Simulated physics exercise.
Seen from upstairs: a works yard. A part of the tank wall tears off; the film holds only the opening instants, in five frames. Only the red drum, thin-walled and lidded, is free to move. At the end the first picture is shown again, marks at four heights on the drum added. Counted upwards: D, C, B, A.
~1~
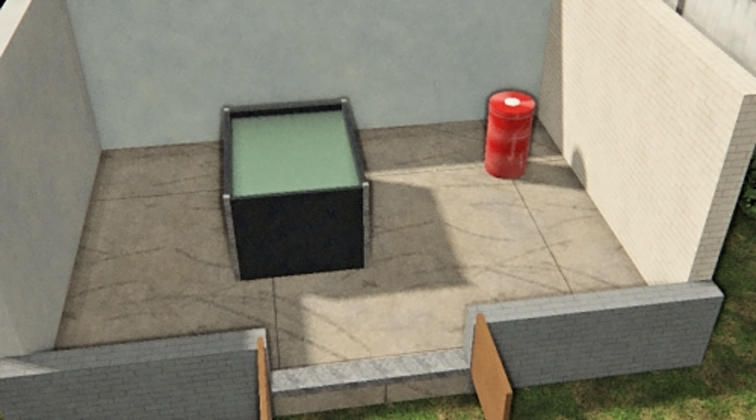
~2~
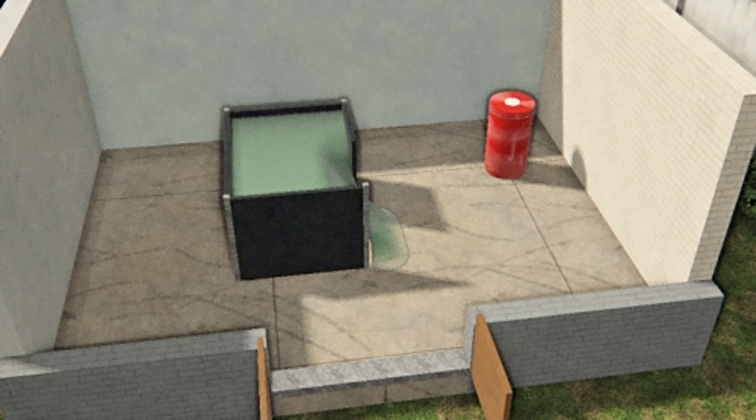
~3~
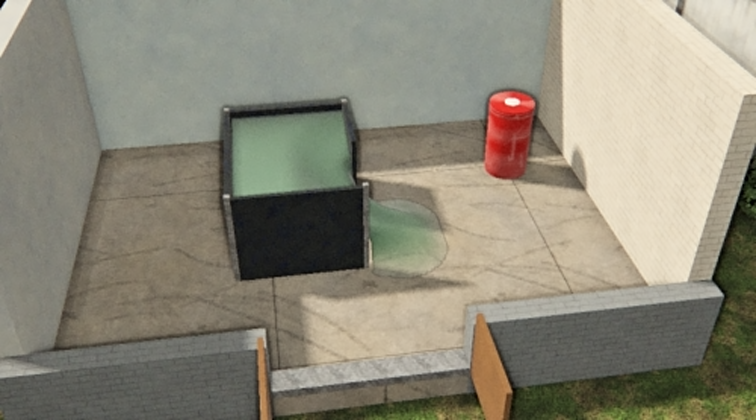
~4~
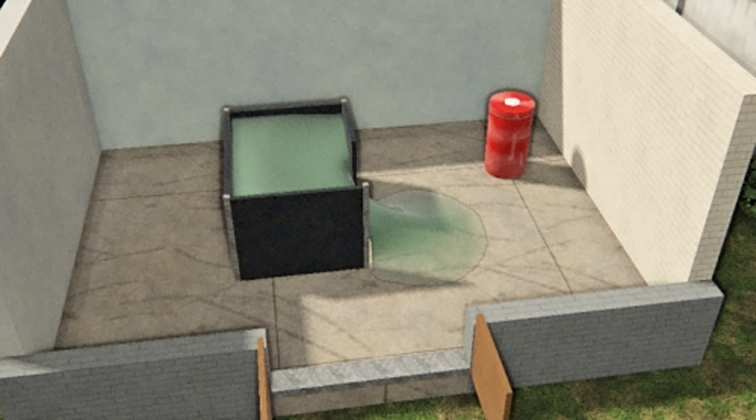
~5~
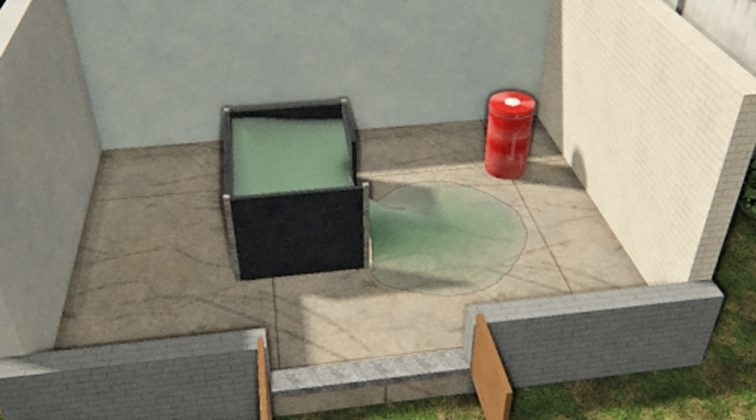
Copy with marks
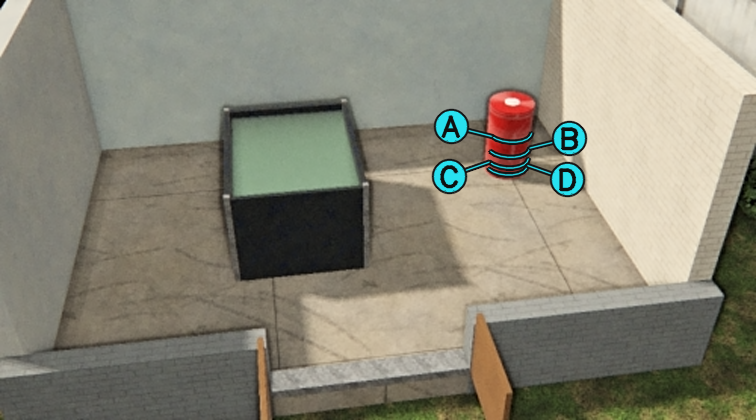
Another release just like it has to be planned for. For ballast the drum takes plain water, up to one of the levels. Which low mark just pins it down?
The limit is B.
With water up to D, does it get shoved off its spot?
Yes, it does.
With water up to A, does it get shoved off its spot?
No, that is safe.
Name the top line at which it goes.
C it is.
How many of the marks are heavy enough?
Two.
On the marked copy, A at (516, 142); B at (514, 157); C at (513, 167); D at (512, 174); from the bottom up D, C, B, A.
With A, it does not move.
With B, it does not move.
With C, it is pushed about its own width away.
With D, it is pushed about 9 times its own width away.
